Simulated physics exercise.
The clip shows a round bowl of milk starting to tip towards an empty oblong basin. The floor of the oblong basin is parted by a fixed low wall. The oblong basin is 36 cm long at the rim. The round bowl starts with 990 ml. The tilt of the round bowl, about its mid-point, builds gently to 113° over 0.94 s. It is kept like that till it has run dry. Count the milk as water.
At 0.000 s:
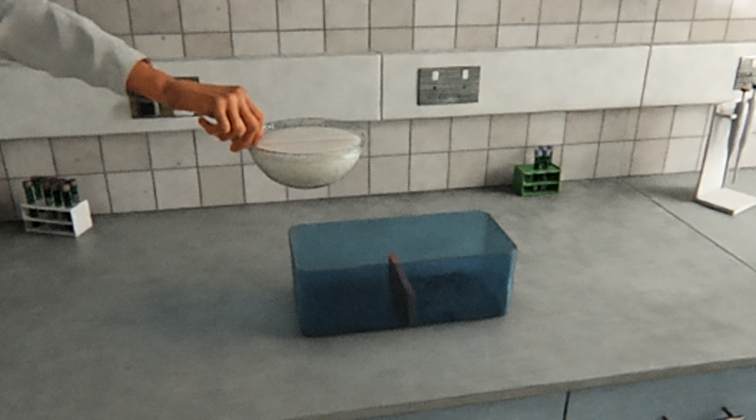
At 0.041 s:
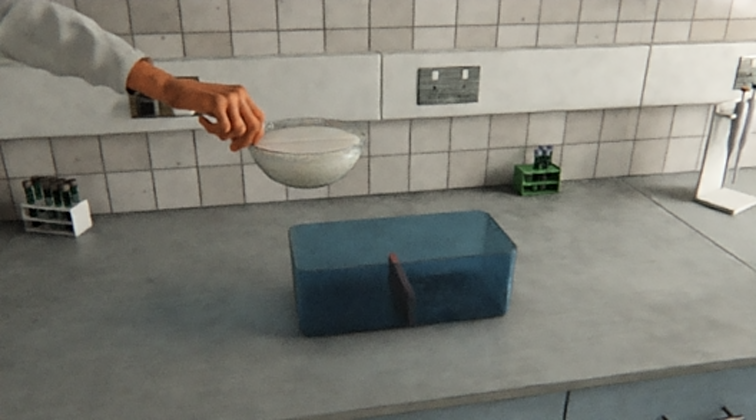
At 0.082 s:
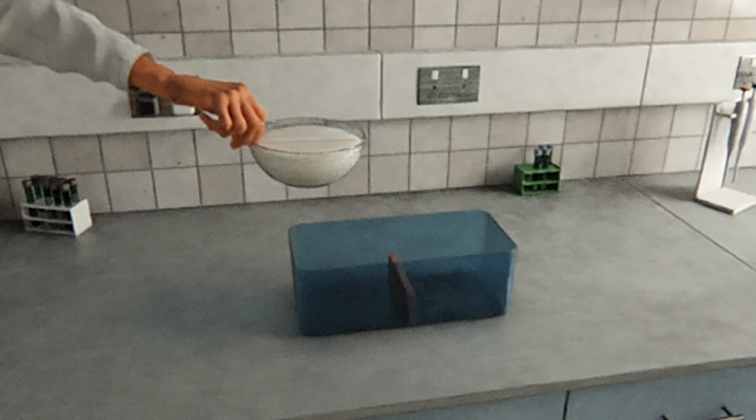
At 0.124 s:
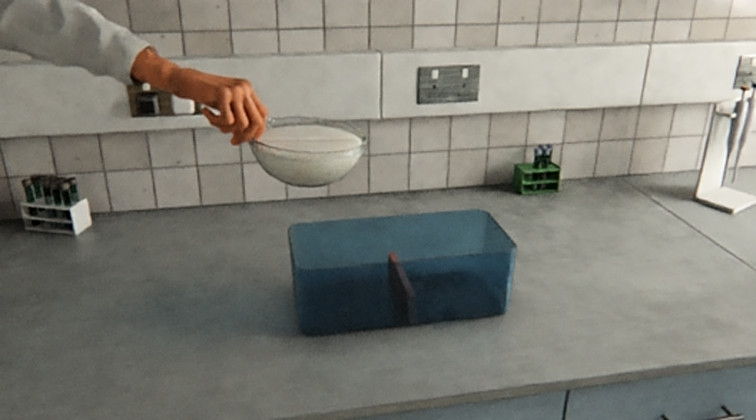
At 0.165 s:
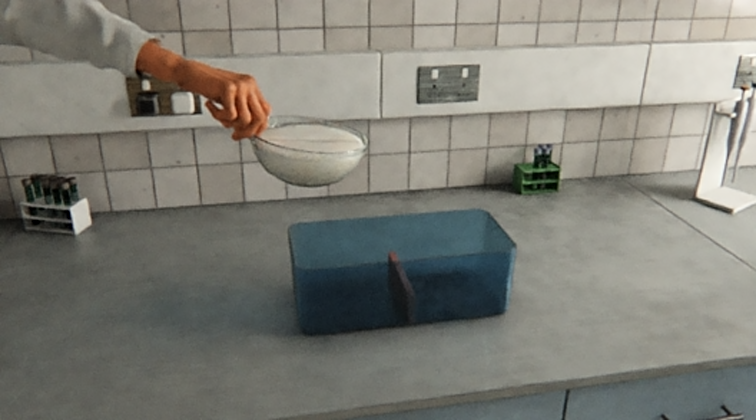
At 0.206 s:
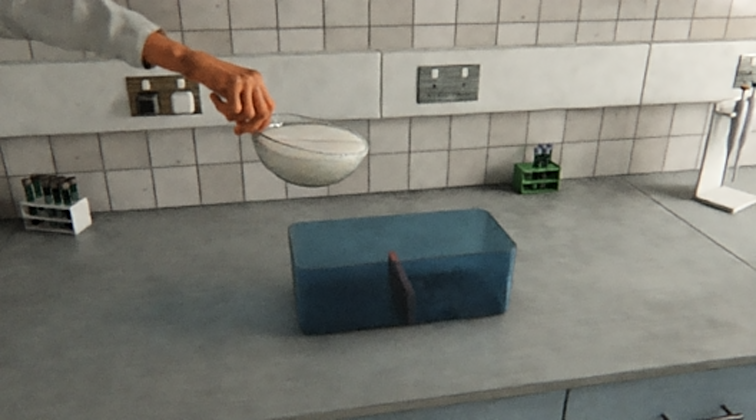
On a grey laboratory worktop backed by off-white tiles and wall sockets, seen from slightly above by a still camera, a blue see-through oblong basin with a reddish-brown divider sits between a white rack of tubes at left and a green one at right. A hand in a pale sleeve holds a clear round bowl of milk above the basin. The hand gradually tilts the bowl slightly, lowering its right edge.
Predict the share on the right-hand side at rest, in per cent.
Roughly 49 per cent is past the wall.
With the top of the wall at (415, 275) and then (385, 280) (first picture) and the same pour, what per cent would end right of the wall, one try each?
First 25, then 70 per cent.
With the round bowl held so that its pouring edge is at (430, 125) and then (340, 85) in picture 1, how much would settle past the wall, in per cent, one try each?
In turn about 85 and 35 per cent.
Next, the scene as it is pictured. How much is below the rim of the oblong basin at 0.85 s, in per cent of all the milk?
Near 98 in a hundred.
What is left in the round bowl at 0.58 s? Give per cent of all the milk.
Near 24 in a hundred.
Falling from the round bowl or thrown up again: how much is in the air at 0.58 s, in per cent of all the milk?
About 46 per cent.
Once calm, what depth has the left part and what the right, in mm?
Left about 18 mm, right about 18 mm.
After 0.58 s the tilt is 76° and 25 per cent is still to pour, 6 is left of the wall and 23 right of it.
After 0.85 s the tilt is 110° and 0 per cent is still to pour, 49 is left of the wall and 49 right of it.
After 1.13 s the tilt is 113° and 0 per cent is still to pour, 48 is left of the wall and 49 right of it.
After 1.44 s the tilt is 113° and 0 per cent is still to pour, 48 is left of the wall and 49 right of it.
In the end 48 per cent lies left of the wall, 49 right of it and 2 outside.
